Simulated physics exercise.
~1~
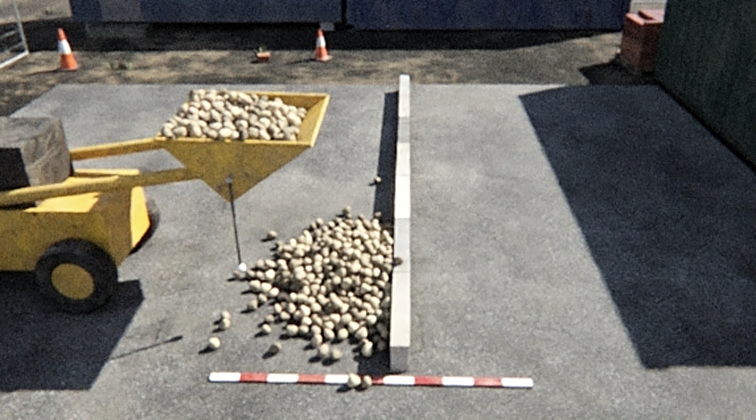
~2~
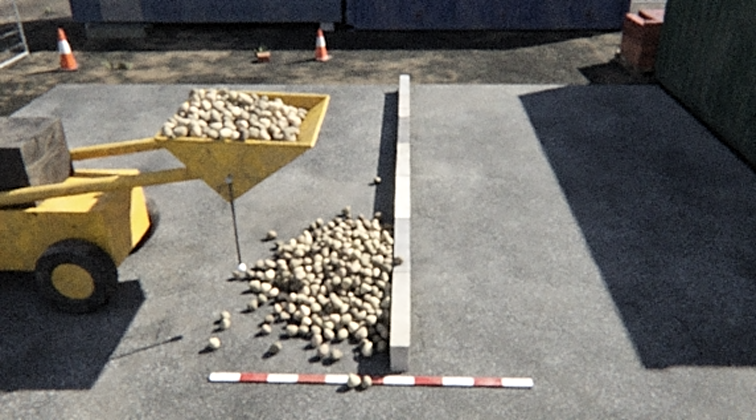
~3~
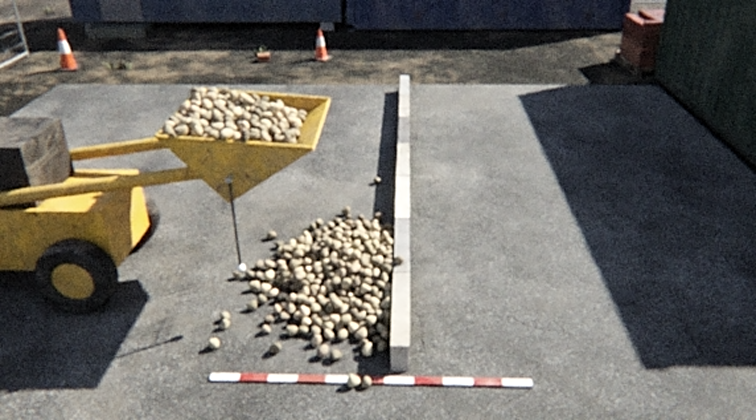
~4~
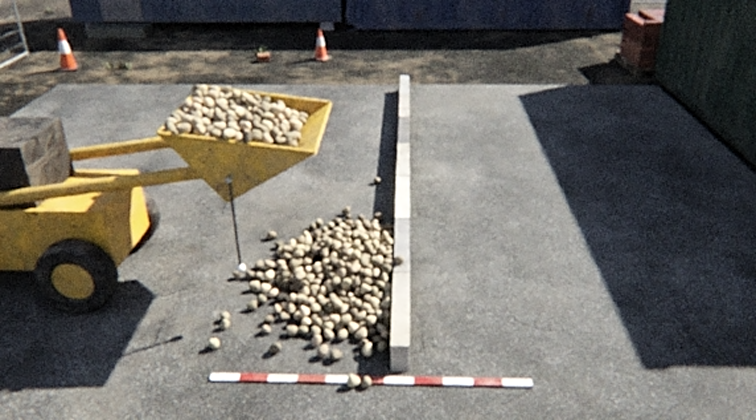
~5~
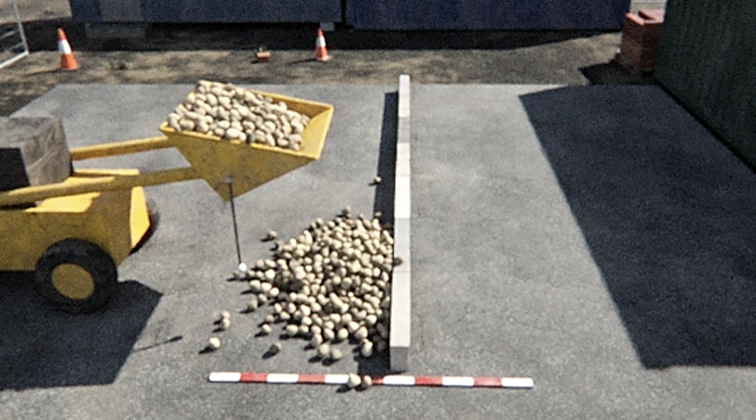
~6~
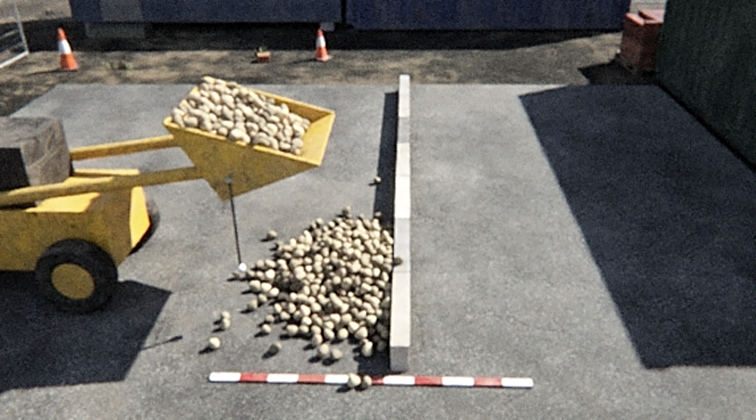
A yellow loader held a bucket heaped with pale, rounded stones above a loose pile lying against a low kerb, and the bucket slowly tilted a little forward while everything else stayed still.
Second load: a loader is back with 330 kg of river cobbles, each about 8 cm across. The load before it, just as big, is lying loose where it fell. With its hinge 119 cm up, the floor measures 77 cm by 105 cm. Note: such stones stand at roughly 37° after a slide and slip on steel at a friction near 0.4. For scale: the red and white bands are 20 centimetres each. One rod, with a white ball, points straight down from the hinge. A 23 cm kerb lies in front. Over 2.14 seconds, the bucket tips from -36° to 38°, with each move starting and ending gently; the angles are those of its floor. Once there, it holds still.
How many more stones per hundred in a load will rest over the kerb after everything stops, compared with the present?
I would say 3 per hundred.
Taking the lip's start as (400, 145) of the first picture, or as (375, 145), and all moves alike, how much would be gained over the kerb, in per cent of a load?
First place about 95 %, second about 60 %.
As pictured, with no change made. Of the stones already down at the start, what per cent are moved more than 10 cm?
Close to 10 in a hundred of them.
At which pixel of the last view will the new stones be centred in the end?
In the last view, about pixel (352, 258).
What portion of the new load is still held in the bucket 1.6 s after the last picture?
Still inside: Some 10 %.
Then, 1.0 s after the last picture the floor is at 26°; in per cent of one load, 86 in the bucket, 114 on this side of the kerb; the foremost stones are at (390, 265).
Then, 1.6 s after the last picture the floor is at 38°; in per cent of one load, 11 in the bucket, 188 on this side of the kerb, 1 over the kerb; the foremost stones are at (414, 261).
Then, 2.0 s after the last picture the floor is at 38°; in per cent of one load, 0 in the bucket, 197 on this side of the kerb, 3 over the kerb; the foremost stones are at (448, 284).
Then, 4.5 s after the last picture the floor is at 38°; in per cent of one load, 0 in the bucket, 197 on this side of the kerb, 3 over the kerb; the foremost stones are at (472, 289). Net gain over the kerb, 3.
